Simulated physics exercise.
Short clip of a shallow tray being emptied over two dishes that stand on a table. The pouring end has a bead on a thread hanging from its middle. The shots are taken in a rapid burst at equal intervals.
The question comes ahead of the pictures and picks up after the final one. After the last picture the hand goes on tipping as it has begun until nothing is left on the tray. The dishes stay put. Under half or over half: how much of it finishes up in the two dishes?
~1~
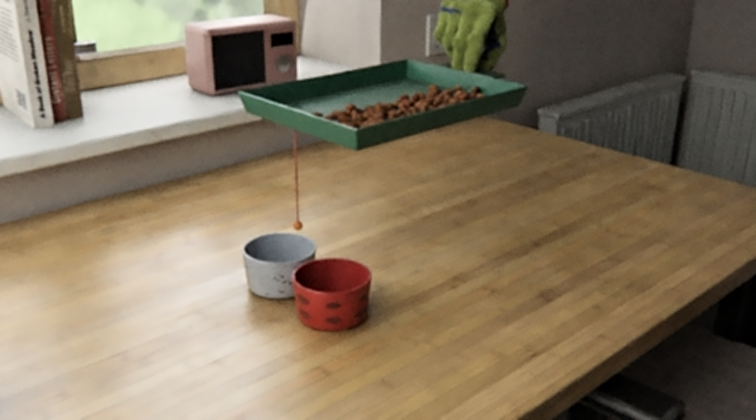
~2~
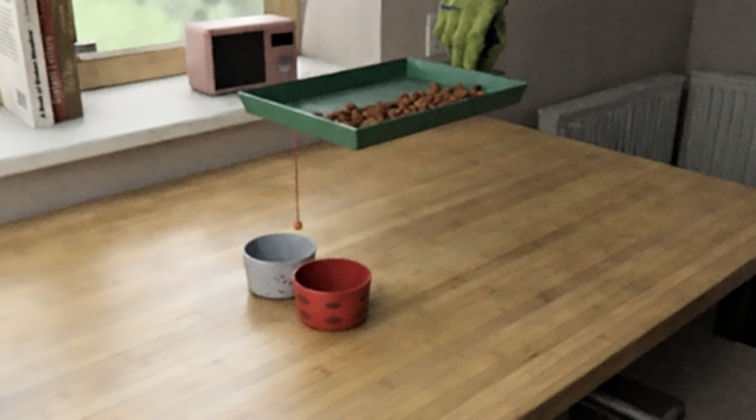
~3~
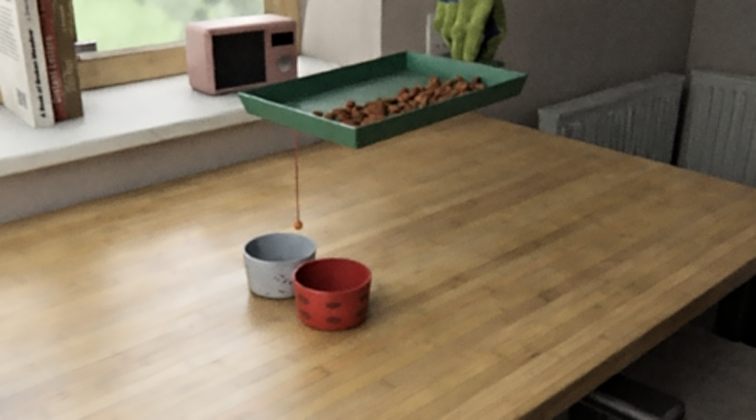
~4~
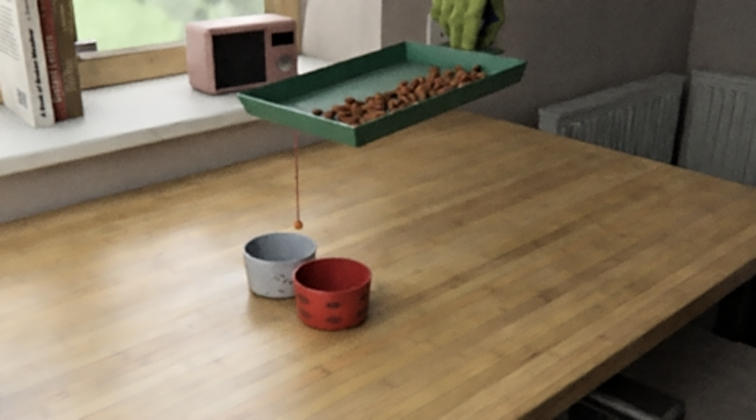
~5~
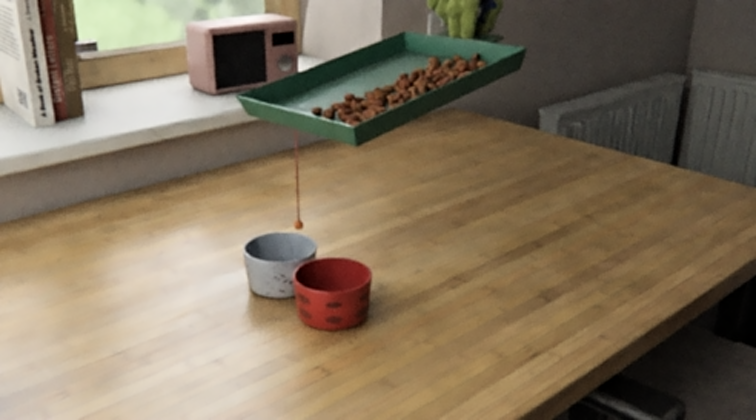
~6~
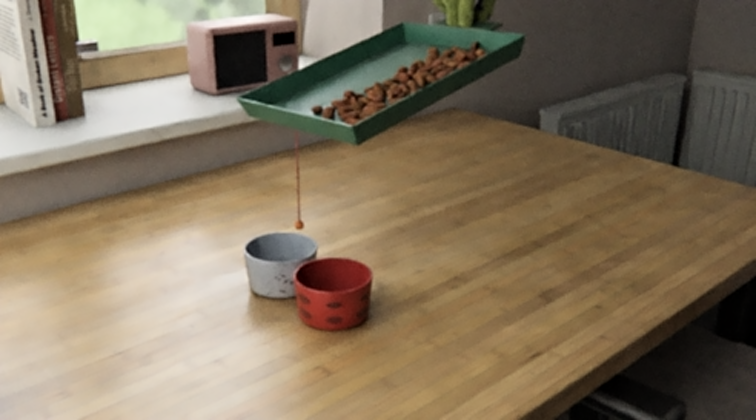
Under half.
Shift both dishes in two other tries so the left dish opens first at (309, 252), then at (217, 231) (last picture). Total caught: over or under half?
First try: A minority; second try: A majority.
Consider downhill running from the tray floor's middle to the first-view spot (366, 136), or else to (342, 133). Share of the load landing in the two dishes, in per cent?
That comes to 70 per cent the first time and 90 per cent the second.
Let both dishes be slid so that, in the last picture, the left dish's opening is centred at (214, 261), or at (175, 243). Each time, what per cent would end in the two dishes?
0 %, then 0 %.
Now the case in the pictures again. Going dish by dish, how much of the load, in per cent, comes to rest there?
Estimate - left dish 10 percent, right dish 0 percent.
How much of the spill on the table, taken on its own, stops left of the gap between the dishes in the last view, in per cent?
Near 100 in a hundred.
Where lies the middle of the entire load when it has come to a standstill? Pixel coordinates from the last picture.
Once it all stops, the middle lies near (225, 262).
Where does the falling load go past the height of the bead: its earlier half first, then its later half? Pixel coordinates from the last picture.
Half one: (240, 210), half two: (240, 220).
Soon after the last picture, tray tipped steeply; nearly all on the tray; a stray few in the air.
A little later, tray tipped right over; about half on the tray; a stray few in the left dish; about a quarter outside both; about a third in the air.
Later still, tray tipped past a quarter turn; a small part in the left dish; most outside both.
At rest, tray tipped past a quarter turn; none in the right dish; a small part in the left dish; most outside both.
